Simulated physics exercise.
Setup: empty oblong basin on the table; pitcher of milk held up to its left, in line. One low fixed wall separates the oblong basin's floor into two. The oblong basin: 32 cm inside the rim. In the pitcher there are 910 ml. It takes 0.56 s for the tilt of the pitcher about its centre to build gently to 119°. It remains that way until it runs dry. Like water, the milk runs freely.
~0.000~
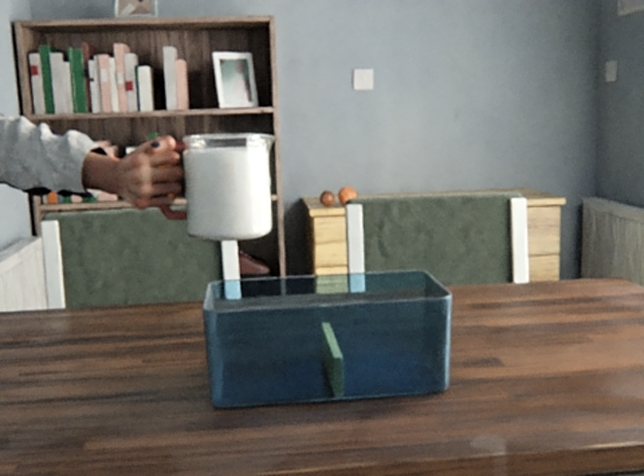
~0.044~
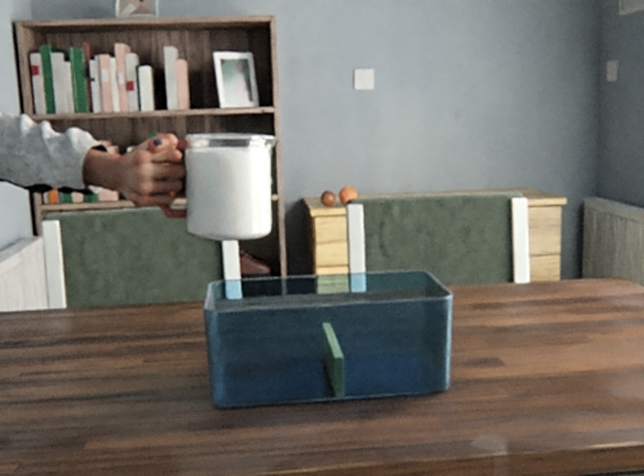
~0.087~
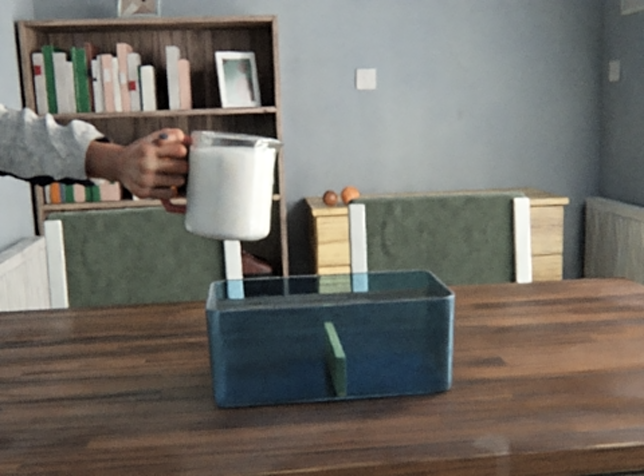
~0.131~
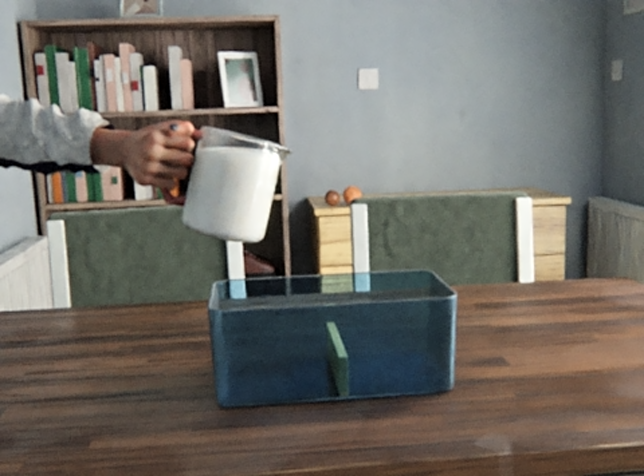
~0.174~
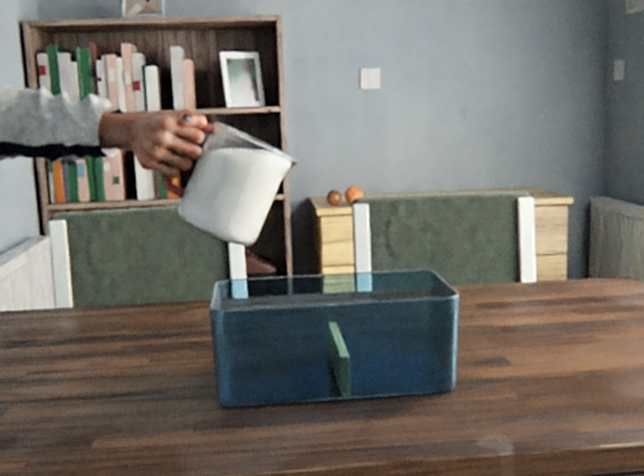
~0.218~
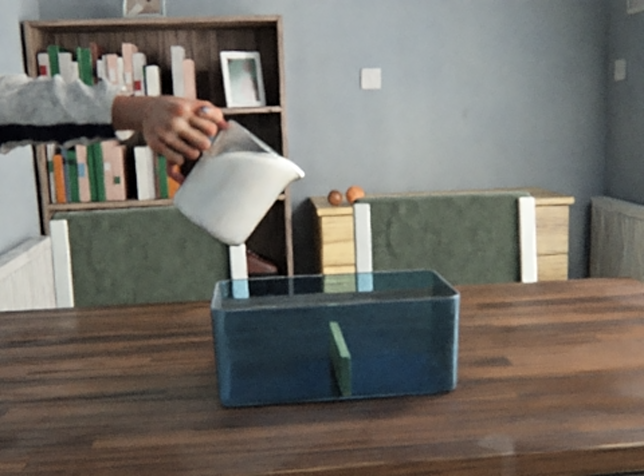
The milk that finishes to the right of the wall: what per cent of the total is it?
It is about 40 per cent of the total.
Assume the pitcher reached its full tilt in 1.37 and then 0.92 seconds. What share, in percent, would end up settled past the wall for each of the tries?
I'd expect close to 70 per cent and then close to 60 per cent.
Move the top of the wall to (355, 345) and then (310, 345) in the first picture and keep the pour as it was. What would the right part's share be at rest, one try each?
First try about 15 %, second try about 80 %.
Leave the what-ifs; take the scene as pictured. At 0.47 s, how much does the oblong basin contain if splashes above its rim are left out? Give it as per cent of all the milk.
Estimate - around 22 in a hundred parts.
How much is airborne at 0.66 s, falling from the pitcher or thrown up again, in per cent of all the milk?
Close to 12 per cent.
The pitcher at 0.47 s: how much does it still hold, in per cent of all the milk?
48 %.
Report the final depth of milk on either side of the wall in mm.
On the left it stands about 22 mm, on the right about 16 mm.
Then, 0.47 s in, the tilt is 112° and 49 per cent is still to pour, 3 is left of the wall and 19 right of it.
Then, 0.66 s in, the tilt is 119° and 8 per cent is still to pour, 43 is left of the wall and 36 right of it.
Then, 0.85 s in, the tilt is 119° and 0 per cent is still to pour, 56 is left of the wall and 39 right of it.
Then, 1.06 s in, the tilt is 119° and 0 per cent is still to pour, 57 is left of the wall and 40 right of it.
Finally, 57 per cent lies left of the wall, 40 right of it and 3 outside.
